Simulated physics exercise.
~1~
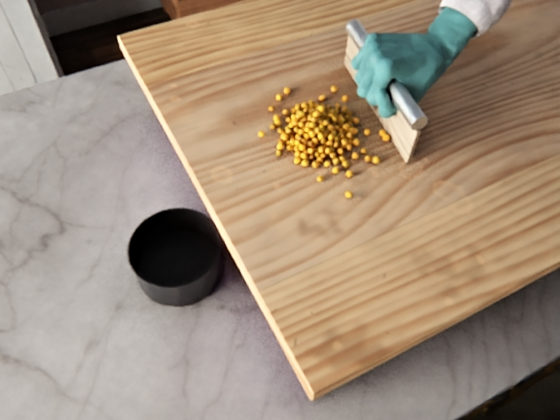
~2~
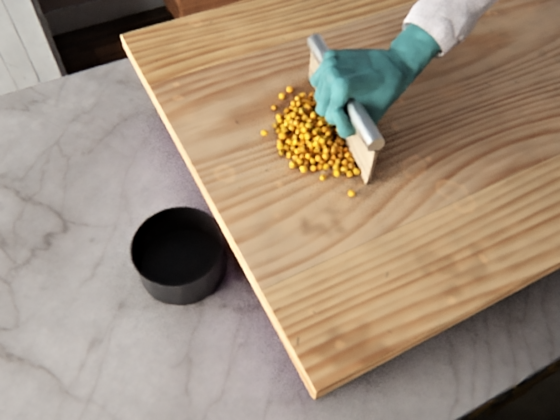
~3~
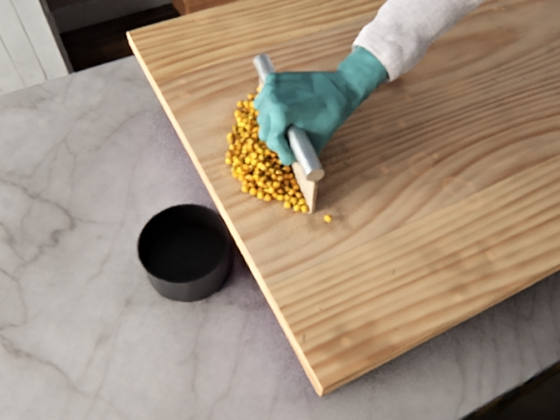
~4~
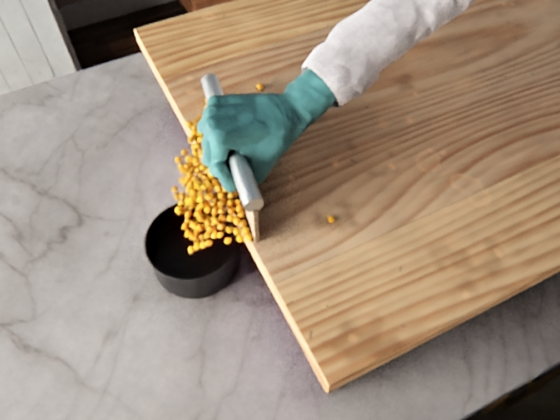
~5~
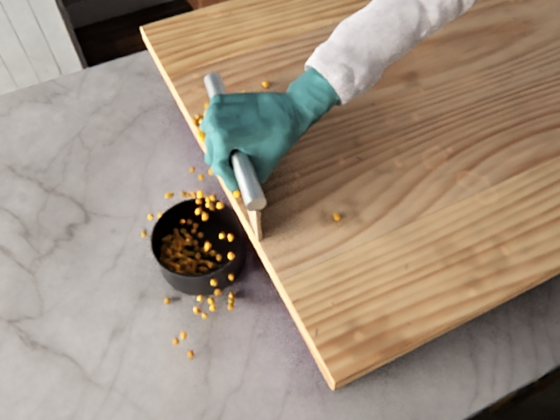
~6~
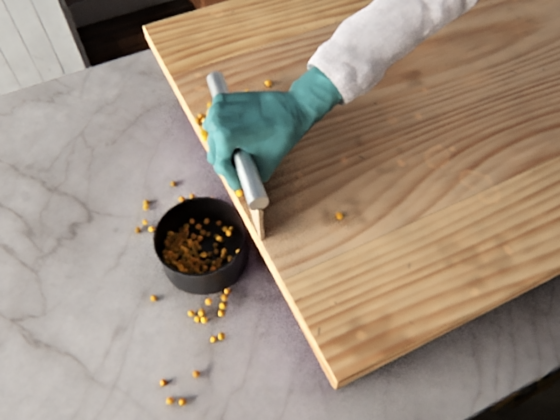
A gloved hand scraping yellow maize kernels leftward off a wooden board, most landing in a black pot, some scattering around it.
